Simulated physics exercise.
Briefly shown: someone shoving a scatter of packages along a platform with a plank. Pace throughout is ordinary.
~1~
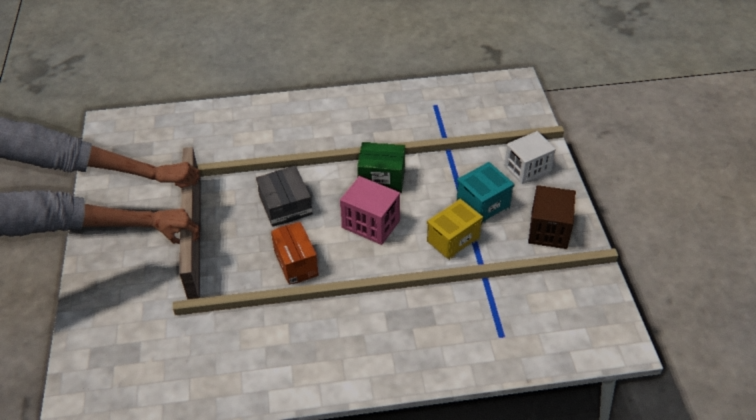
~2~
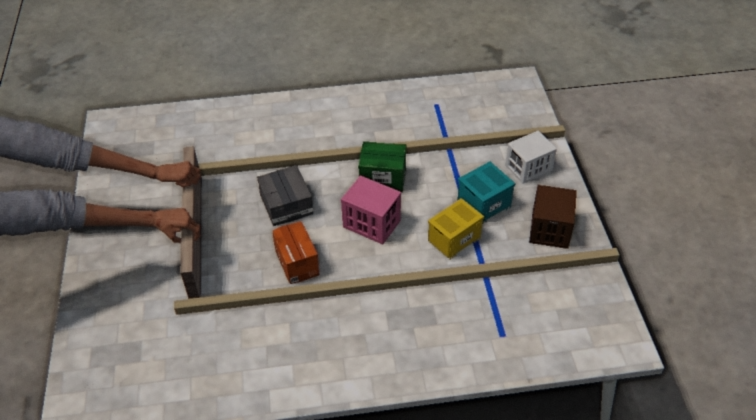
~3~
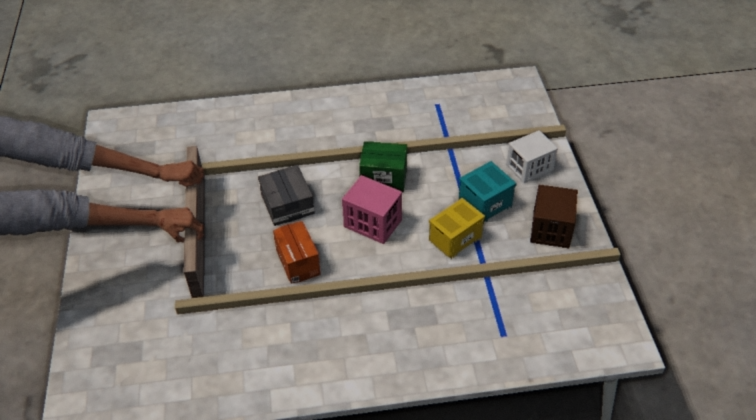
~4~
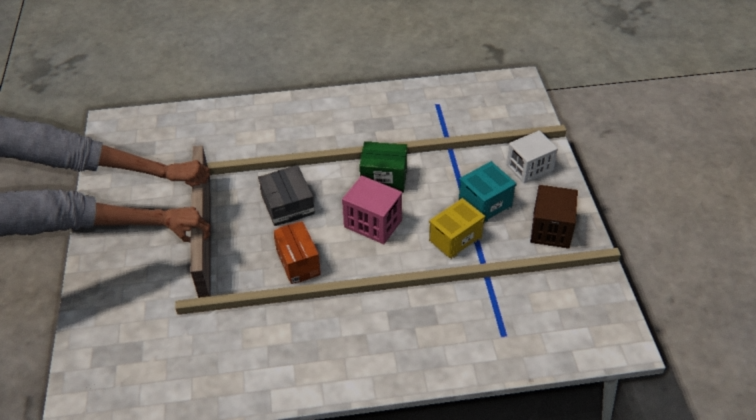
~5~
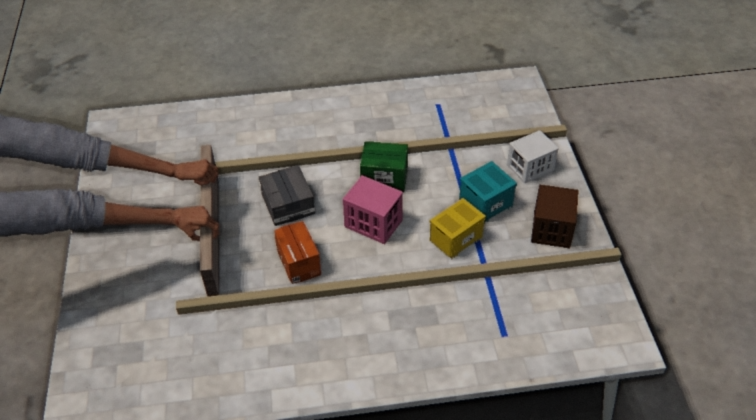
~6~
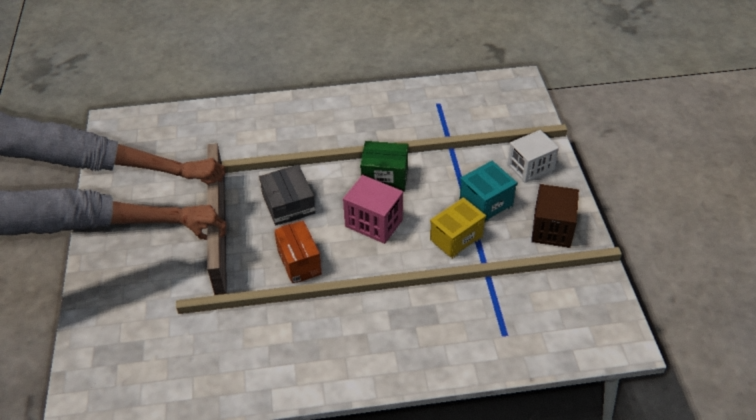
Hands pushing a wooden plank slowly rightward between two rails toward scattered colourful crates and boxes, which stay still on the platform.
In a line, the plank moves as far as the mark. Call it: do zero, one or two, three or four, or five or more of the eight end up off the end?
Zero end up off it.
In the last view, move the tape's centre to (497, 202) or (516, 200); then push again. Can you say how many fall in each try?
1, then 2.
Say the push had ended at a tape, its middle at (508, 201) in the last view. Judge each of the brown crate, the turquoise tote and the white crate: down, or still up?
Taking them in turn: Brown crate ends up off it, turquoise tote is still there, white crate ends up off it.
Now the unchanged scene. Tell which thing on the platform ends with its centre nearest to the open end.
Answer: The white crate.
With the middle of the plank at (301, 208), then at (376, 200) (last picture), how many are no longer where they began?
First 2 and then 5.
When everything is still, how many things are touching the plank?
It's 2.
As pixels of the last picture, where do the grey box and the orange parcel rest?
They come to rest around (482, 173) and (495, 233).
Soon after, none off yet; white crate at rest near (533, 156); brown crate at rest near (555, 216); turquoise tote at rest near (488, 192).
After that, none off yet; white crate at rest near (533, 156); brown crate at rest near (555, 216); turquoise tote displaced a little near (498, 188).
In the end, the number that fall off is zero.
